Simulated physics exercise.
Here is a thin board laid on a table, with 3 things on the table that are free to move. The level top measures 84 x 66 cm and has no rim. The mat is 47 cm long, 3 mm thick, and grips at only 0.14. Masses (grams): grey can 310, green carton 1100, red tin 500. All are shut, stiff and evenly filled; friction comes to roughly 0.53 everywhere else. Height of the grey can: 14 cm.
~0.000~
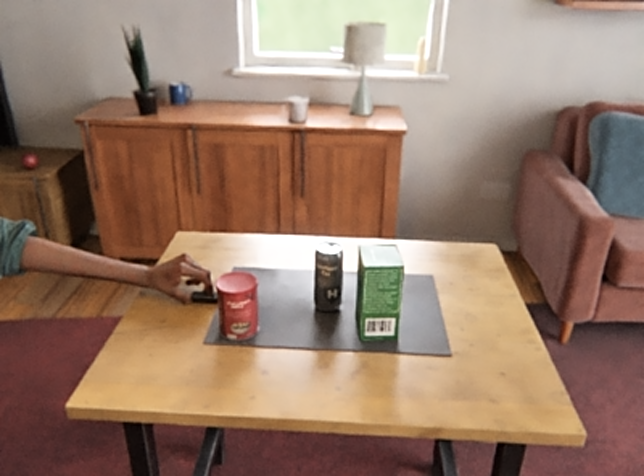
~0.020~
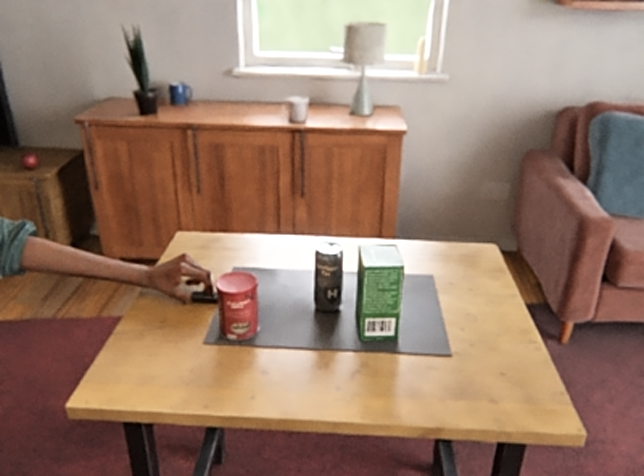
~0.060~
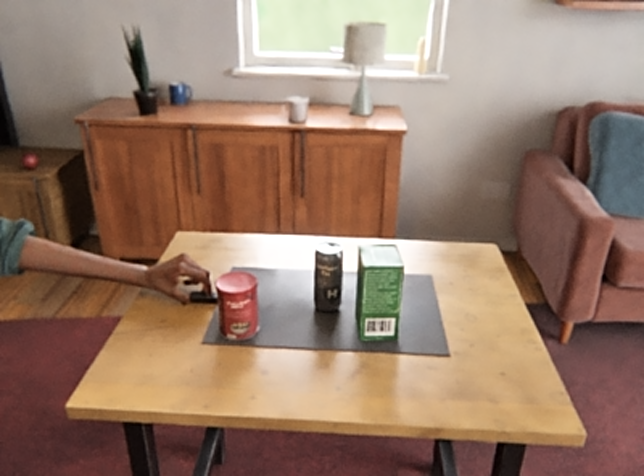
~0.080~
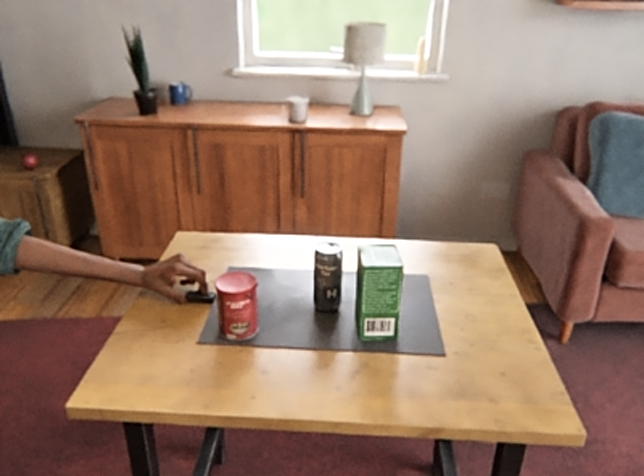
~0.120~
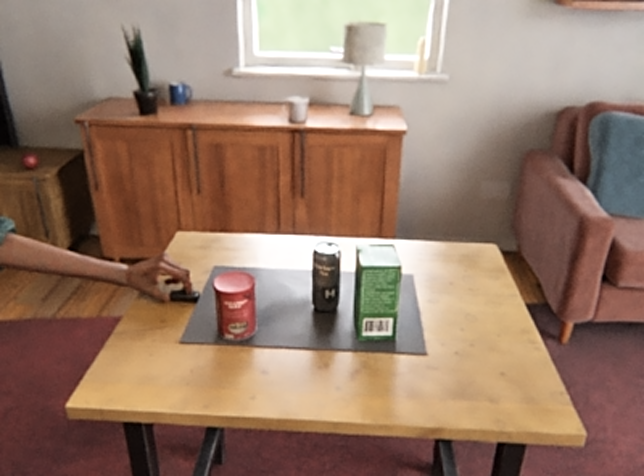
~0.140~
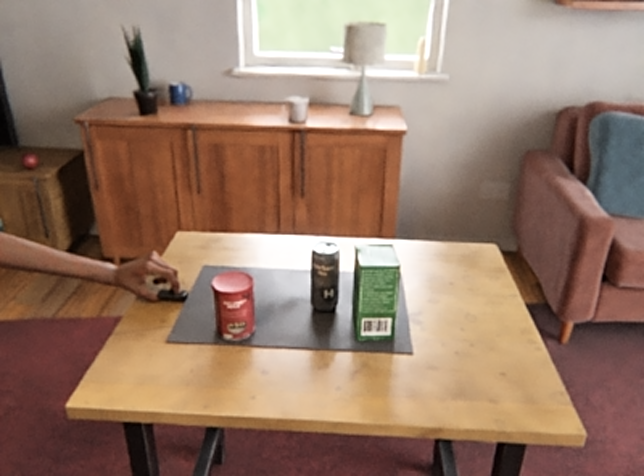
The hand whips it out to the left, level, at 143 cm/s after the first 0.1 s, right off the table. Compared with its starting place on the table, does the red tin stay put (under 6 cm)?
The red tin leaves its spot.
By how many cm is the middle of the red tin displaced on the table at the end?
Some 17 cm.
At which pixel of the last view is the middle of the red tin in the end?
Near (150, 303).
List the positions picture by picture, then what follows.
In the first picture, mat out by 0 cm; red tin (238, 306); grey can (328, 277).
In the second picture, mat out by 0 cm; grey can (328, 277); green carton (378, 292).
In the third picture, mat out by 0 cm; grey can (328, 277); green carton (378, 292).
In the fourth picture, mat out by 1 cm; grey can (328, 277); green carton (378, 292).
In the fifth picture, mat out by 5 cm; grey can (327, 277); green carton (376, 292).
In the sixth picture, mat out by 7 cm; red tin (234, 306); grey can (325, 277).
By 0.24 s, mat out by 21 cm; red tin 3 cm from its spot near (224, 305); green carton 3 cm from its spot; grey can 3 cm from its spot.
By 0.34 s, mat out by 36 cm; red tin 6 cm from its spot near (206, 305); grey can 6 cm from its spot; green carton 3 cm from its spot.
By 0.54 s, mat out by 64 cm; red tin 17 cm from its spot near (153, 303); grey can 6 cm from its spot; green carton 3 cm from its spot.
By 0.64 s, mat out by 79 cm; red tin tilted 6° near (147, 302); grey can 6 cm from its spot; green carton 3 cm from its spot.
When it is over (1.3 s), not toppled but over 6 cm from the start, red tin; the other 2 within 6 cm of the start. End places, in pixels of the last picture, red tin near (150, 303).
